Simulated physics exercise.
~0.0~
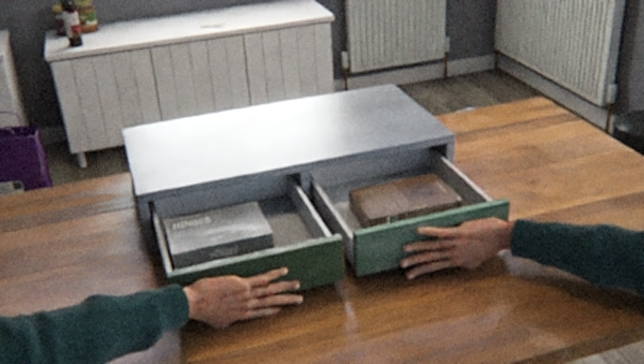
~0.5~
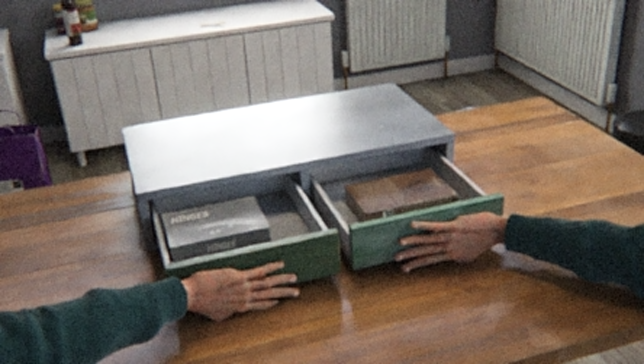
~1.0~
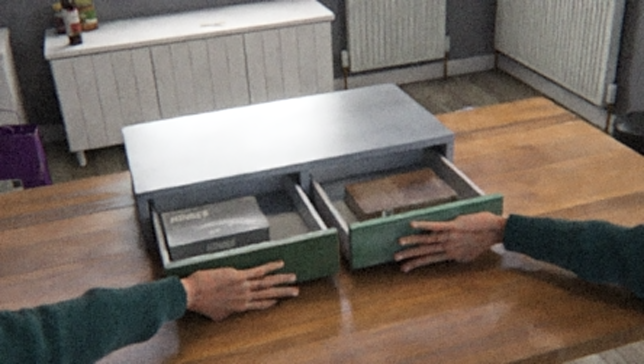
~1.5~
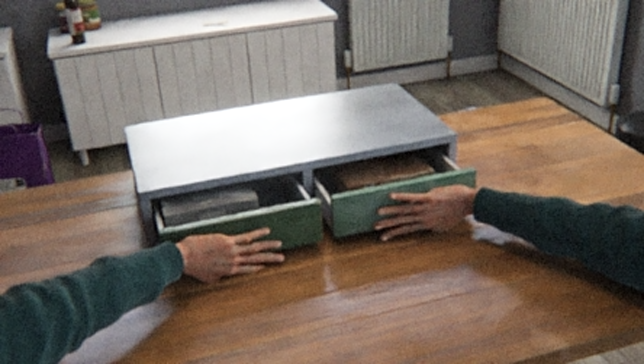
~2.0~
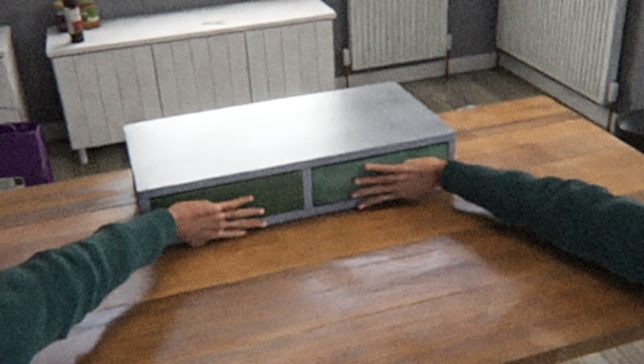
On a wooden table, two hands push two open green-fronted drawers holding boxes fully shut.
